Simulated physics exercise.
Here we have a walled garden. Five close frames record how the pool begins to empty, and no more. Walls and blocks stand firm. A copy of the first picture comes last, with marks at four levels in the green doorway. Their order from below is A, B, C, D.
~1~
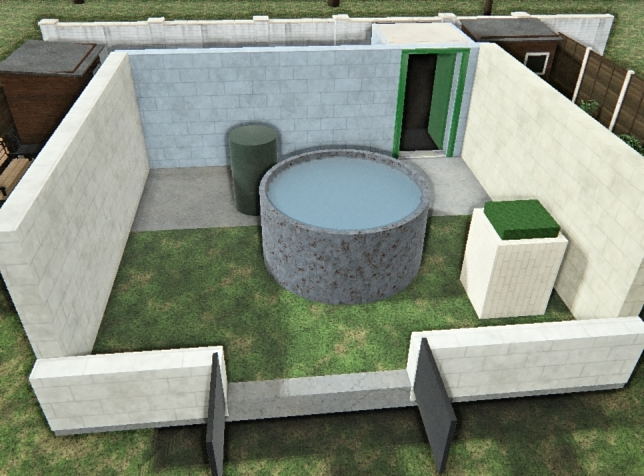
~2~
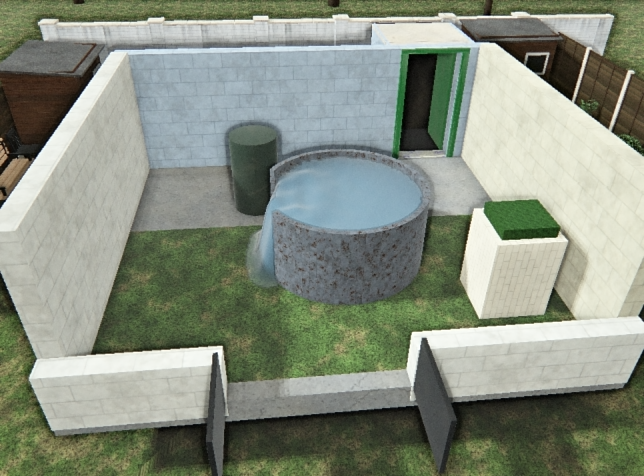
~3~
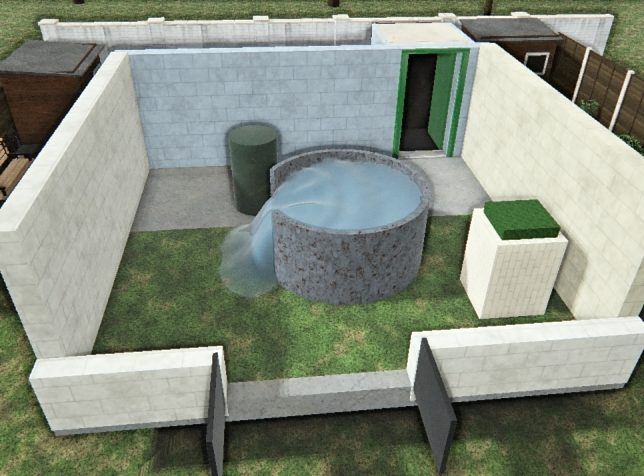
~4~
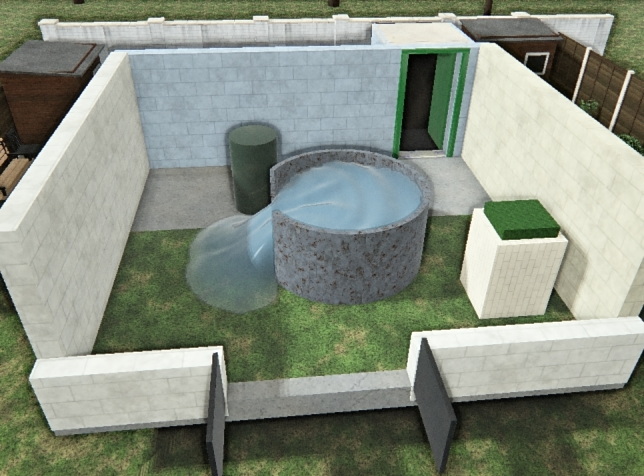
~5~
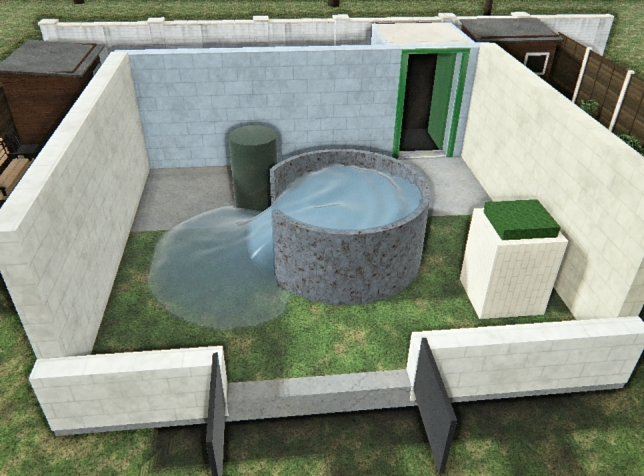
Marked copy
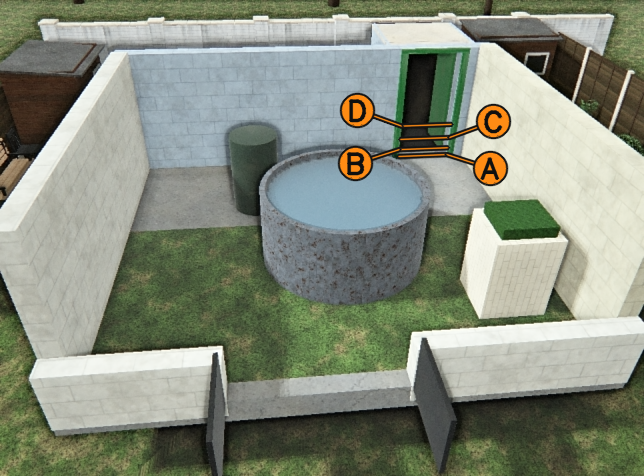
Water sat still in a round stone pool inside a walled garden, then poured out through a gap in the pool's left side and spread in a widening sheet across the grass.
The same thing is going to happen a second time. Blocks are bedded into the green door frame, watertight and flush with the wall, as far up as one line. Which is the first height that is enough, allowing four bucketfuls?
Choose B.
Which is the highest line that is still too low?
Here it is line A.
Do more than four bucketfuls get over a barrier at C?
No, not at all.
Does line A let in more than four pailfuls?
Yes, it does.
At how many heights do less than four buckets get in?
Three of the four.
On the marked copy, A at (422, 155); B at (423, 148); C at (424, 138); D at (426, 125); from the bottom up A, B, C, D.
If A is chosen, about 15 bucketfuls get in.
If B is chosen, nothing gets over.
If C is chosen, nothing gets over.
If D is chosen, nothing gets over.
